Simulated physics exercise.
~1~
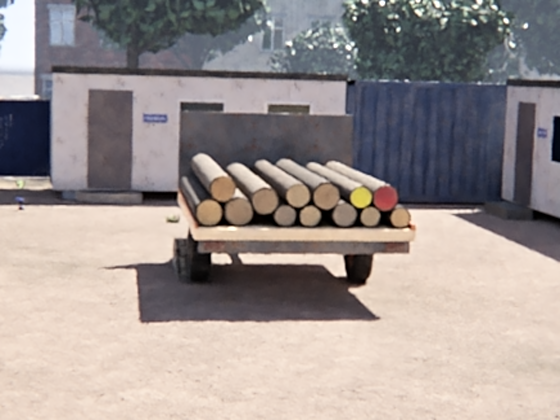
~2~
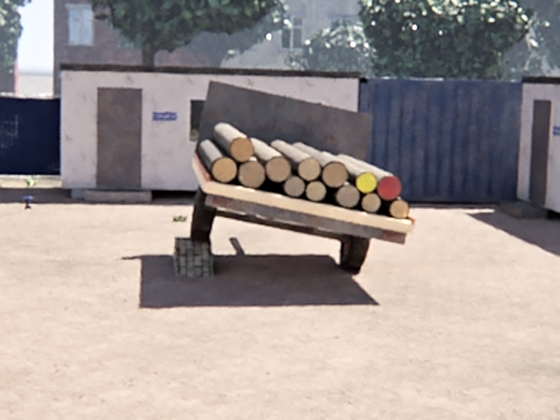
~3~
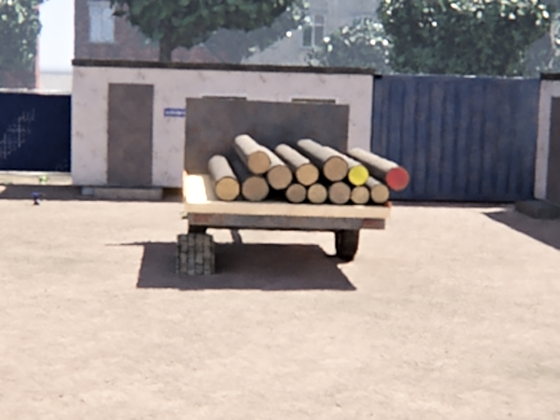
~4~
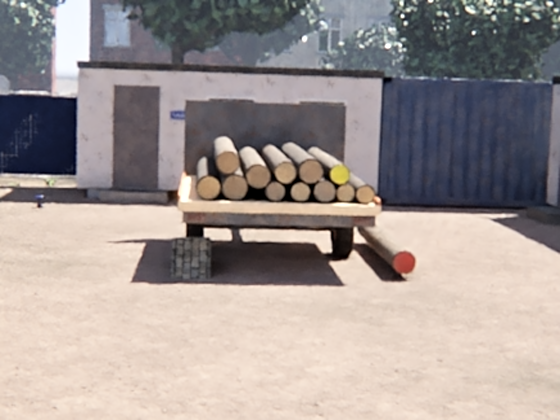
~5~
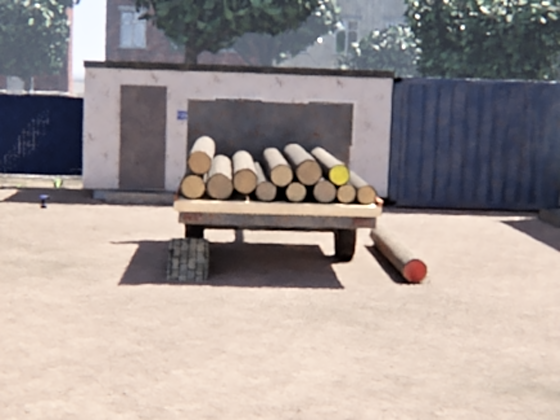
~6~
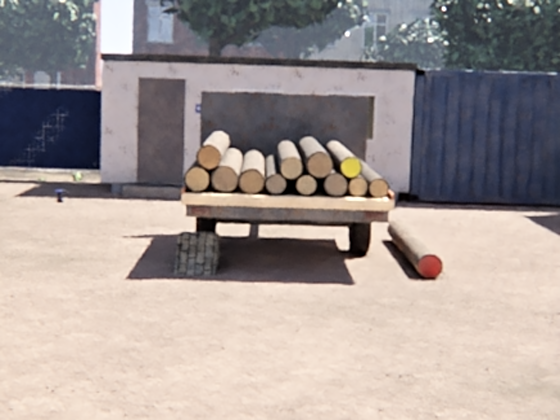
A flatbed trailer stacked with loose wooden poles tilted sharply, its left side raised, then dropped level, and the red-ended pole rolled off the right side onto the ground, where it lay while the yellow-ended one stayed up on the pile.
